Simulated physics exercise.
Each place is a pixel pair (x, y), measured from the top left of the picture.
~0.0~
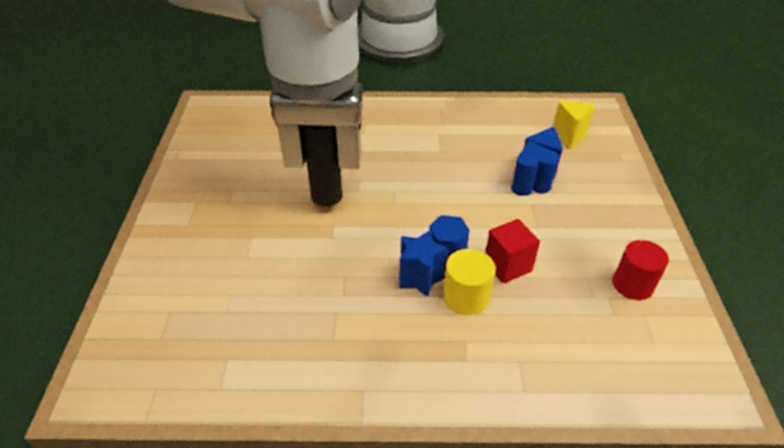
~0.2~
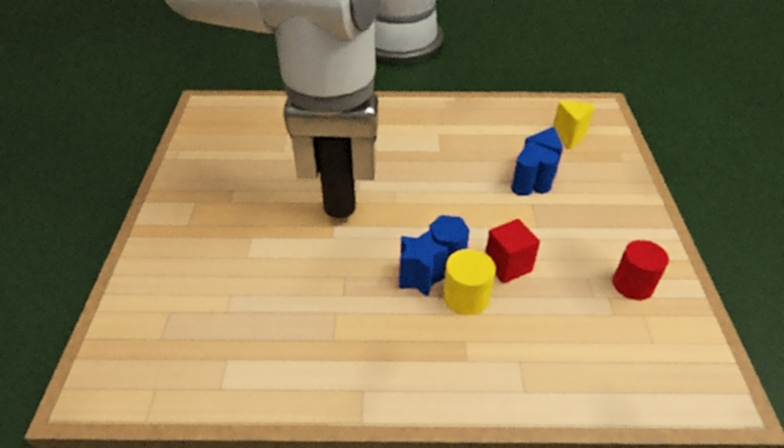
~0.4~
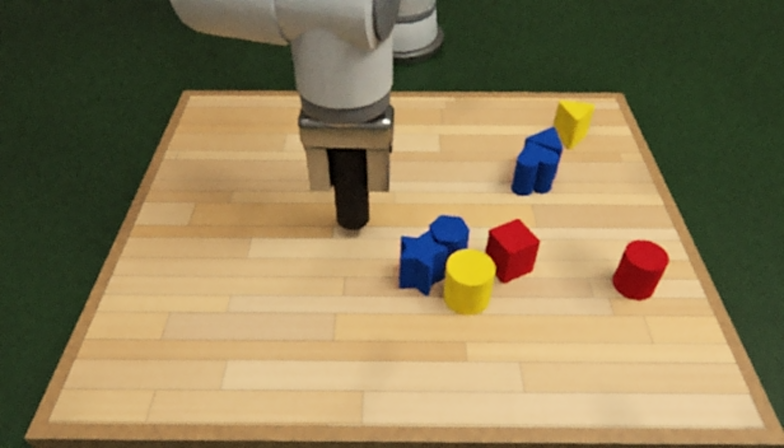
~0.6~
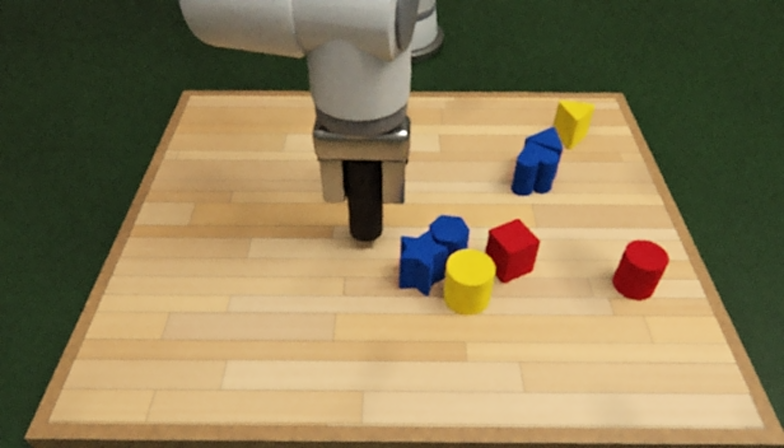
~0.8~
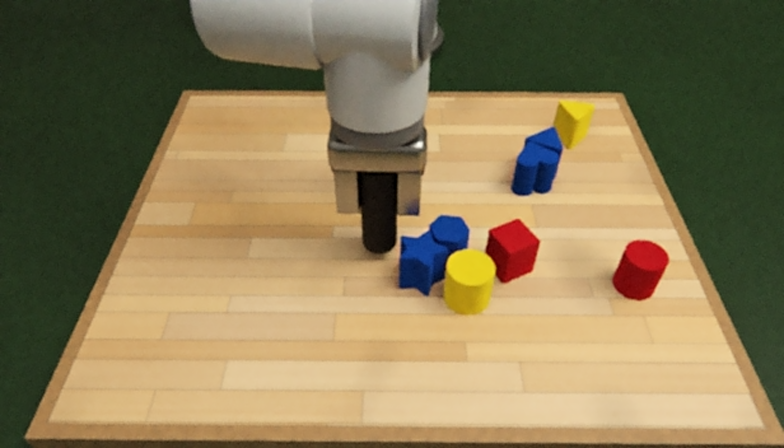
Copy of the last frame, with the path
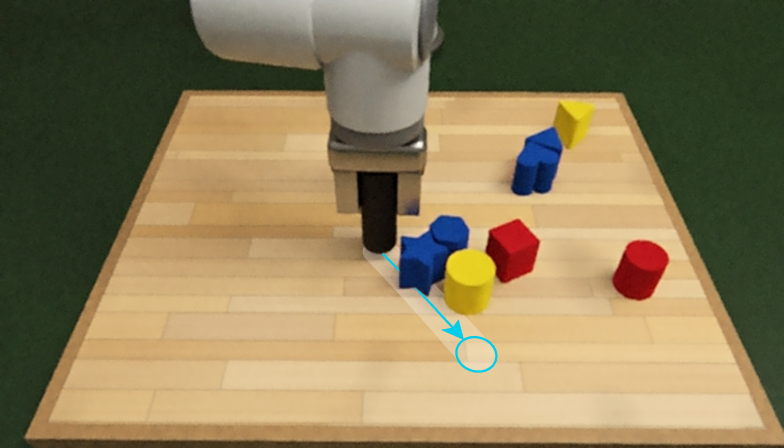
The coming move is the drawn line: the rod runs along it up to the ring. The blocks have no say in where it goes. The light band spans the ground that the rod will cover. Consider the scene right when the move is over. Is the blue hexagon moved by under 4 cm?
Short answer: Yes.
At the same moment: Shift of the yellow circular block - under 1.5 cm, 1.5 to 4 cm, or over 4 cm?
Ends over 4 cm away.
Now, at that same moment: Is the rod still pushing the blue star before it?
No, that is not what happens.
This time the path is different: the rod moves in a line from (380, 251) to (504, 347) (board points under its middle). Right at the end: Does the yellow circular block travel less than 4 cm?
Answer: No.
The drawn path runs straight from (380, 251) to (476, 354).
What follows on the original path. One third of the way, rod (410, 273); blue star (453, 266), turned 25° anticlockwise; blue hexagon (454, 228); yellow circular block (495, 273).
Two thirds of the way, rod (443, 307); blue star (487, 288), turned 60° anticlockwise; blue hexagon (454, 228); yellow circular block (525, 275).
At the end, rod (478, 345); blue star (513, 307), turned 105° anticlockwise; blue hexagon (454, 228); yellow circular block (527, 275); red four-sided block not moved.
